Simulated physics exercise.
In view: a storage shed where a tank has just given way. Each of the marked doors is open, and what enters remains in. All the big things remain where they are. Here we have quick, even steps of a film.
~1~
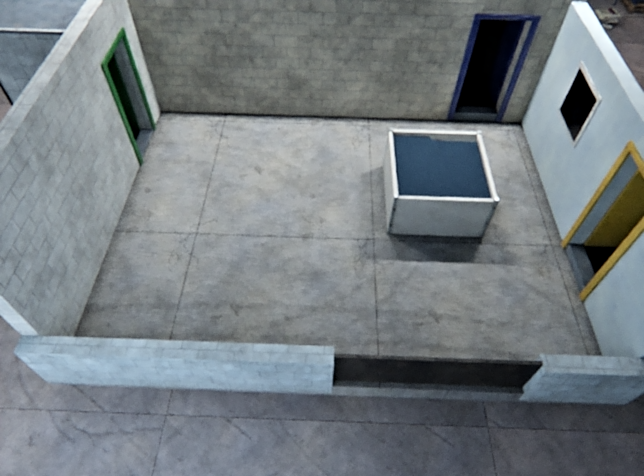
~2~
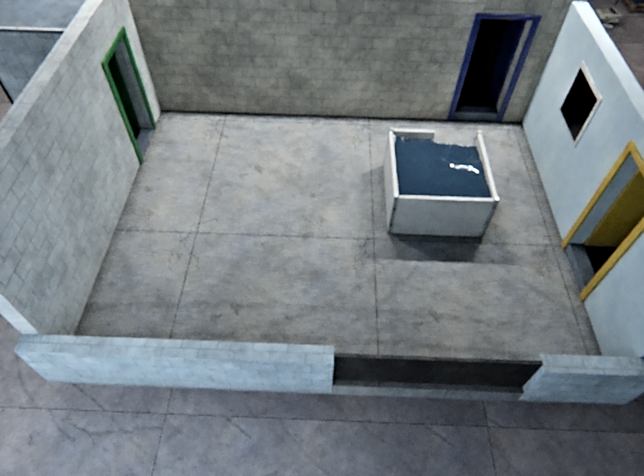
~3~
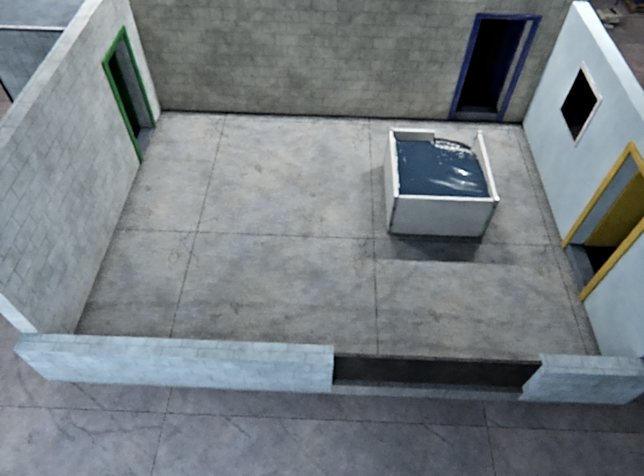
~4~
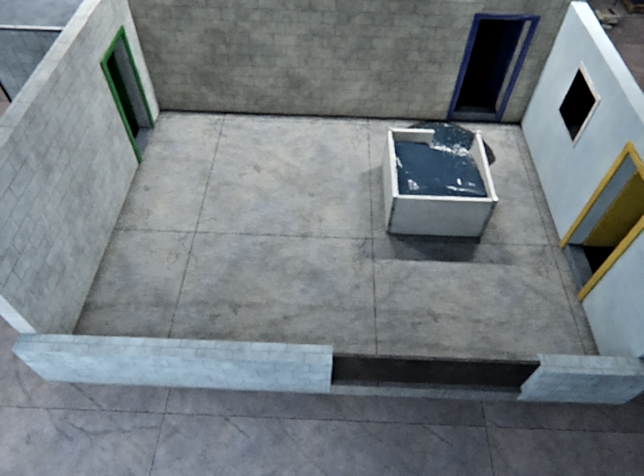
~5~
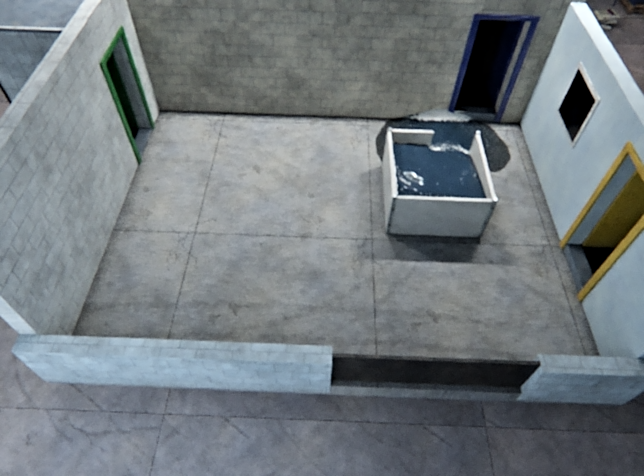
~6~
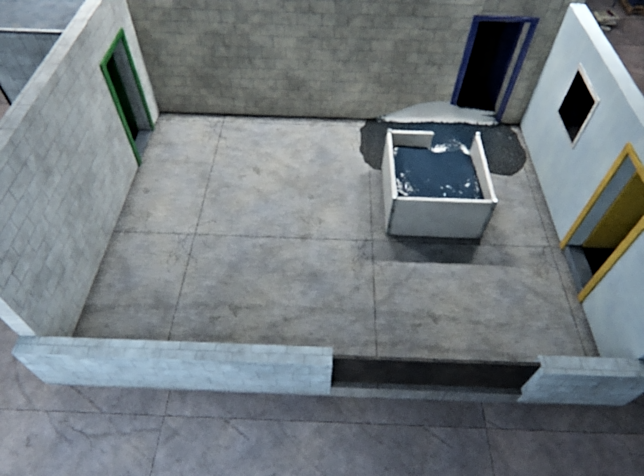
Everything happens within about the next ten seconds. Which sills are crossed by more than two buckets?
The green door sill is crossed by more than that. The yellow door sill is not crossed by that much. The blue door sill is crossed by more than that.
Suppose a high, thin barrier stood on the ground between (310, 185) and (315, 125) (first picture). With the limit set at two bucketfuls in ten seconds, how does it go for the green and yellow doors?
The green one keeps below it; the yellow one takes less.
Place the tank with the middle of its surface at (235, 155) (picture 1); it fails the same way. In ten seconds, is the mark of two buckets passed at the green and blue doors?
Looking at both doors, the green one breaks the limit while the blue one doesn't reach it.
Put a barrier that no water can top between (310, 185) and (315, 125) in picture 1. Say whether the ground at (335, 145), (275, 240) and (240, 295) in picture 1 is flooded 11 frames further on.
Lab note - point 1: Inundated; point 2: Parched; point 3: Parched.
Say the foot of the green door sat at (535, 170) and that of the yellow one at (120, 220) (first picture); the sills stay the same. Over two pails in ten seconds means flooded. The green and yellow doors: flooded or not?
Note: Green door lets too much through; yellow door lets in too little.
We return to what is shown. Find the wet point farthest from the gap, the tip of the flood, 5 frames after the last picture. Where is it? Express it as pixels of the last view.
The farthest wet point should be near (288, 116).
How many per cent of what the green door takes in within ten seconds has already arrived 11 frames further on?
About 0 %.
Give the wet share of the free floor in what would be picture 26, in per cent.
I'd put it at roughly 55 per cent.
A moment on, water covers 10 % of the floor; the green door not reached, the yellow door not reached, the blue door over two buckets in.
Next, water covers 25 % of the floor; the green door not reached, the yellow door not reached, the blue door far over two buckets in.
Then, water covers 55 % of the floor; the green door under two buckets in, the yellow door wet at the sill, nothing in, the blue door far over two buckets in.
Later, water covers 75 % of the floor; the green door over two buckets in, the yellow door wet at the sill, nothing in, the blue door far over two buckets in.
In the end, water covers 95 % of the floor; the green door over two buckets in, the yellow door wet at the sill, nothing in, the blue door far over two buckets in.
